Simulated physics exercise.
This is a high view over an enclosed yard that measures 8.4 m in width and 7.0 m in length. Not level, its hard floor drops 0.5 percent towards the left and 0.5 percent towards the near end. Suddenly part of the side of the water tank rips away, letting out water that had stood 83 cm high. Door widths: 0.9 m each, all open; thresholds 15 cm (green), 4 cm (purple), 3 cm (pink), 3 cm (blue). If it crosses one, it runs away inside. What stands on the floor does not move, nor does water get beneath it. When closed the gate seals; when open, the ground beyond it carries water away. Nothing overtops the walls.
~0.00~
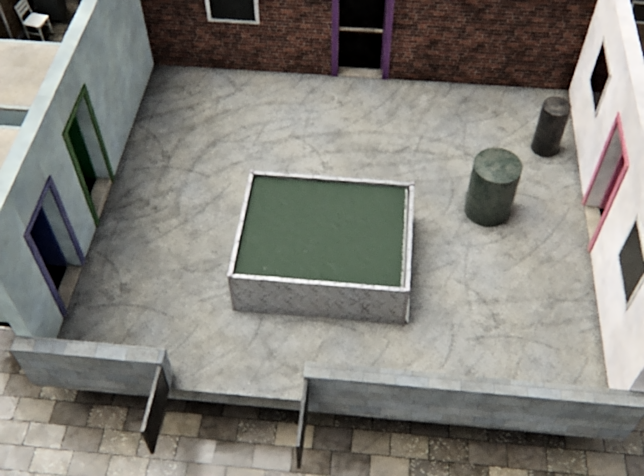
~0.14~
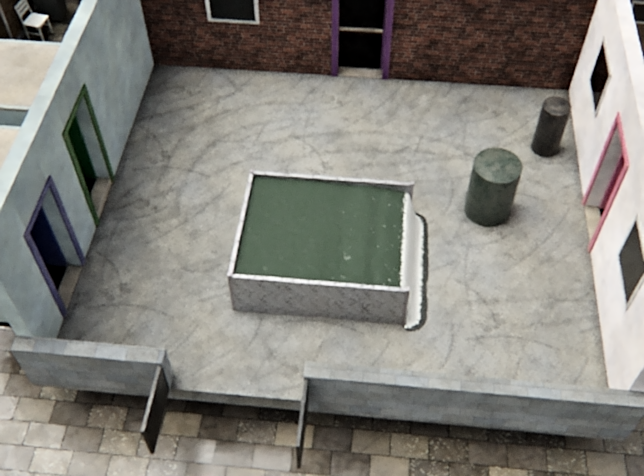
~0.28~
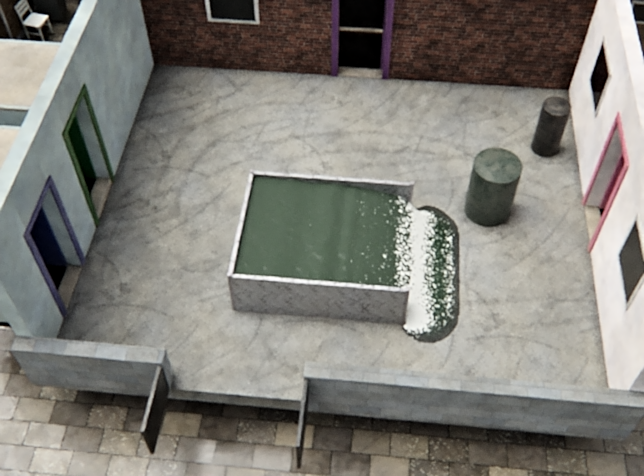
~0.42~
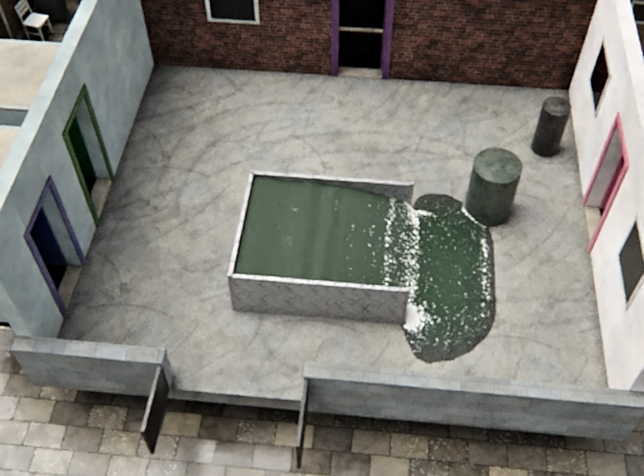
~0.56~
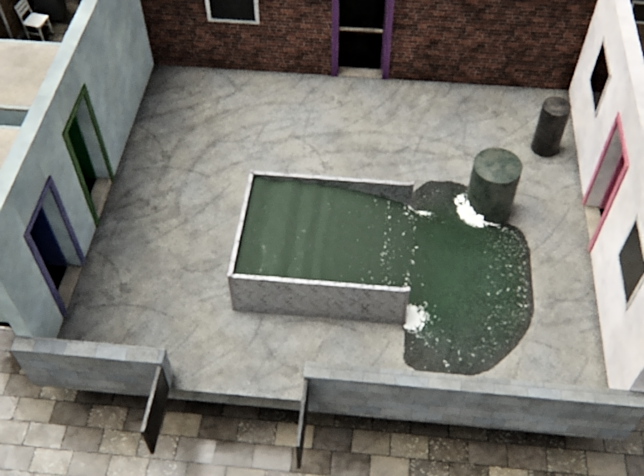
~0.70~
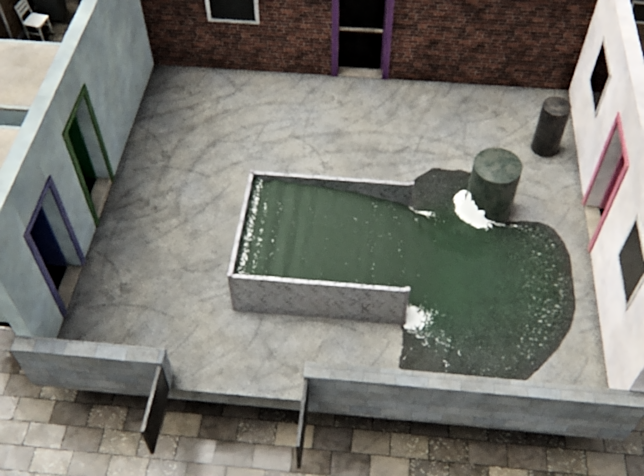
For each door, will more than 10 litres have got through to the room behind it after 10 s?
My prediction: At the green door the limit will not be outstripped; at the purple door the limit will be outstripped; at the pink door the limit will be outstripped; at the blue door the limit will be outstripped.
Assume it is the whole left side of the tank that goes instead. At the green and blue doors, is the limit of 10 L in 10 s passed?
Against that limit the green door gives a greater amount and the blue door gives a greater amount.
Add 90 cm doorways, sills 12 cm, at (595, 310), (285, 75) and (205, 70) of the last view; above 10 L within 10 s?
Result in order - more than that, not enough, not enough.
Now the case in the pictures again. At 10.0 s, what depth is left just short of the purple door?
About 5.5 cm.
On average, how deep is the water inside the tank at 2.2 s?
Mean depth: About 31 cm.
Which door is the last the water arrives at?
Looks like the green door.
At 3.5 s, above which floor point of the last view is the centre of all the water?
Centre: Approx. (461, 274) px.
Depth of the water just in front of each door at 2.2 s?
In centimetres - green: 0, purple: 0, pink: 25, blue: 0.
After 1.4 s water covers 25 % of the floor and is deepest (54 cm) near (588, 279); green door not reached, purple door not reached, pink door 17 cm at the sill, 39 L in, blue door not reached.
After 2.2 s water covers 35 % of the floor and is deepest (57 cm) near (605, 412); green door not reached, purple door not reached, pink door 25 cm at the sill, 162 L in, blue door not reached.
After 3.5 s water covers 45 % of the floor and is deepest (36 cm) near (604, 401); green door not reached, purple door 4 cm at the sill, 0 L in, pink door 19 cm at the sill, 342 L in, blue door not reached.
After 6.0 s water covers 70 % of the floor and is deepest (30 cm) near (53, 352); green door not reached, purple door 8 cm at the sill, 6 L in, pink door 11 cm at the sill, 494 L in, blue door 12 cm at the sill, 44 L in.
After 10.0 s water covers 100 % of the floor and is deepest (16 cm) near (171, 69); green door 5 cm at the sill, 0 L in, purple door 6 cm at the sill, 19 L in, pink door 7 cm at the sill, 557 L in, blue door 8 cm at the sill, 160 L in.
